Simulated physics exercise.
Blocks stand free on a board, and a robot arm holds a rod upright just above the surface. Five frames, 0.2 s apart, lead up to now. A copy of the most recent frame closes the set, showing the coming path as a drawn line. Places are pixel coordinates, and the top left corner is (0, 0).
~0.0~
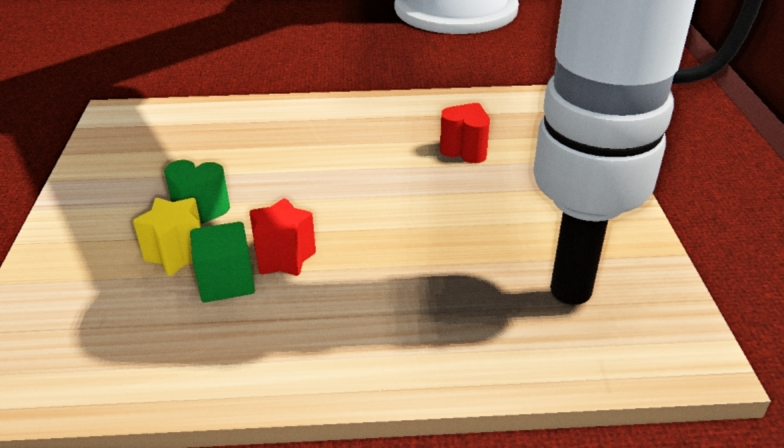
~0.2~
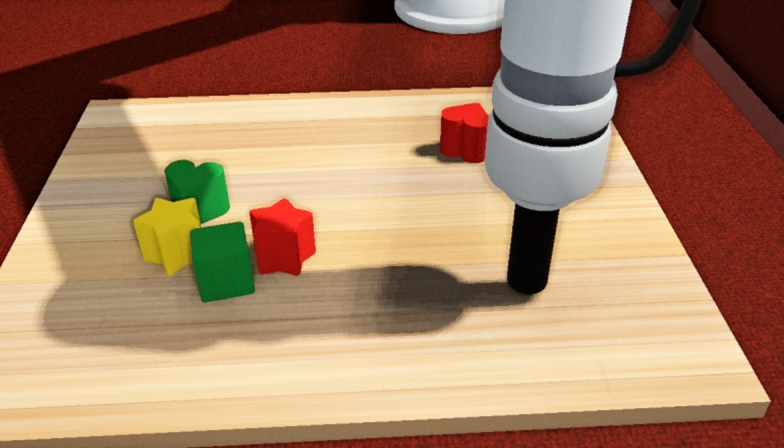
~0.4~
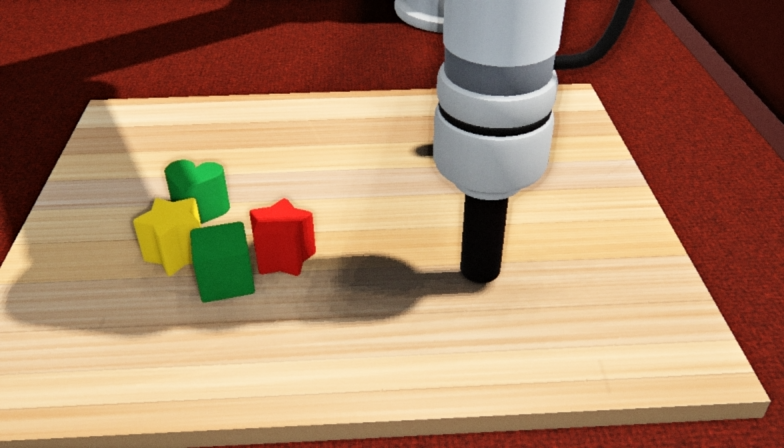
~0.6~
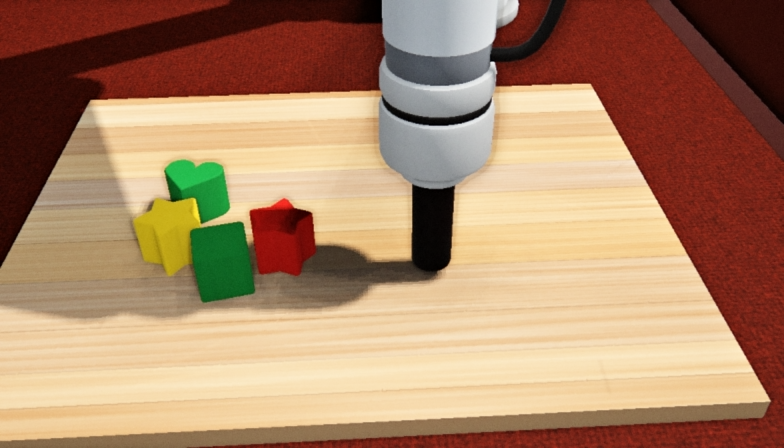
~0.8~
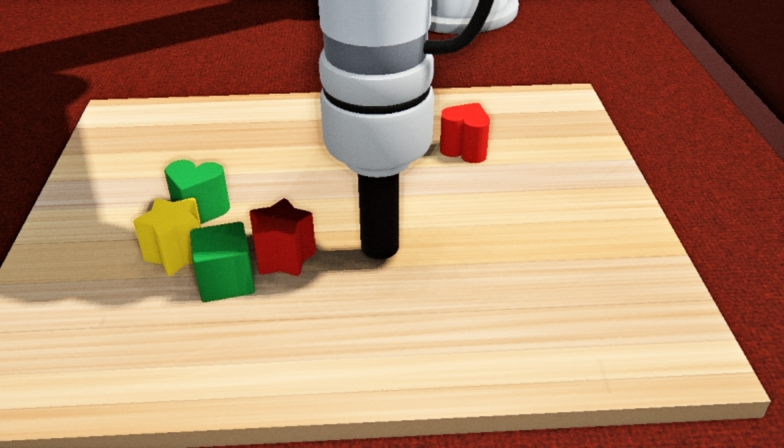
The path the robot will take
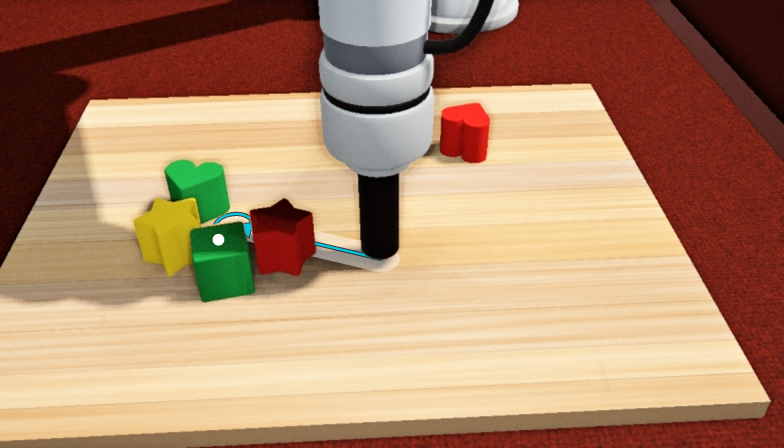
A robot arm holding a black rod upright moved steadily left across the wooden board, passing in front of the red heart and nearing the red star, while all the blocks stayed still.
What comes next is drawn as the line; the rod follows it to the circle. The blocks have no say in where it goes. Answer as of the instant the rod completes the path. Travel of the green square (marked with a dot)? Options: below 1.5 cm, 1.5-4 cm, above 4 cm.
It gets moved 1.5 to 4 cm.
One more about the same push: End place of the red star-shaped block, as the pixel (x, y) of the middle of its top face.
I'd expect the centre of its top face to be at (213, 212).
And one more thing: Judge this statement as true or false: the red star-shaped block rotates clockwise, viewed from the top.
This is false.
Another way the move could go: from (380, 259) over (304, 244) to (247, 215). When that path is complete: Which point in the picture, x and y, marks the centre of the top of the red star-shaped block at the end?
It sits at (229, 208).
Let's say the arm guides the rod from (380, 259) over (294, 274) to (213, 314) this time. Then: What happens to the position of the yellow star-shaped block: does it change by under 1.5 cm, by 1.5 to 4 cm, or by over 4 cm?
Up to 1.5 cm.
The drawn path runs from (380, 259) to (233, 225); the dot is on the green square.
On the path given first. One third of the way, rod (328, 237); red star-shaped block (273, 217).
Two thirds of the way, rod (278, 226); green square (196, 250), turned 20° anticlockwise; red star-shaped block (232, 216), turned 40° anticlockwise.
At the end, rod (232, 216); yellow star-shaped block (158, 215); green heart not moved; green square (194, 252), turned 20° anticlockwise; red star-shaped block (213, 212), turned 95° anticlockwise.
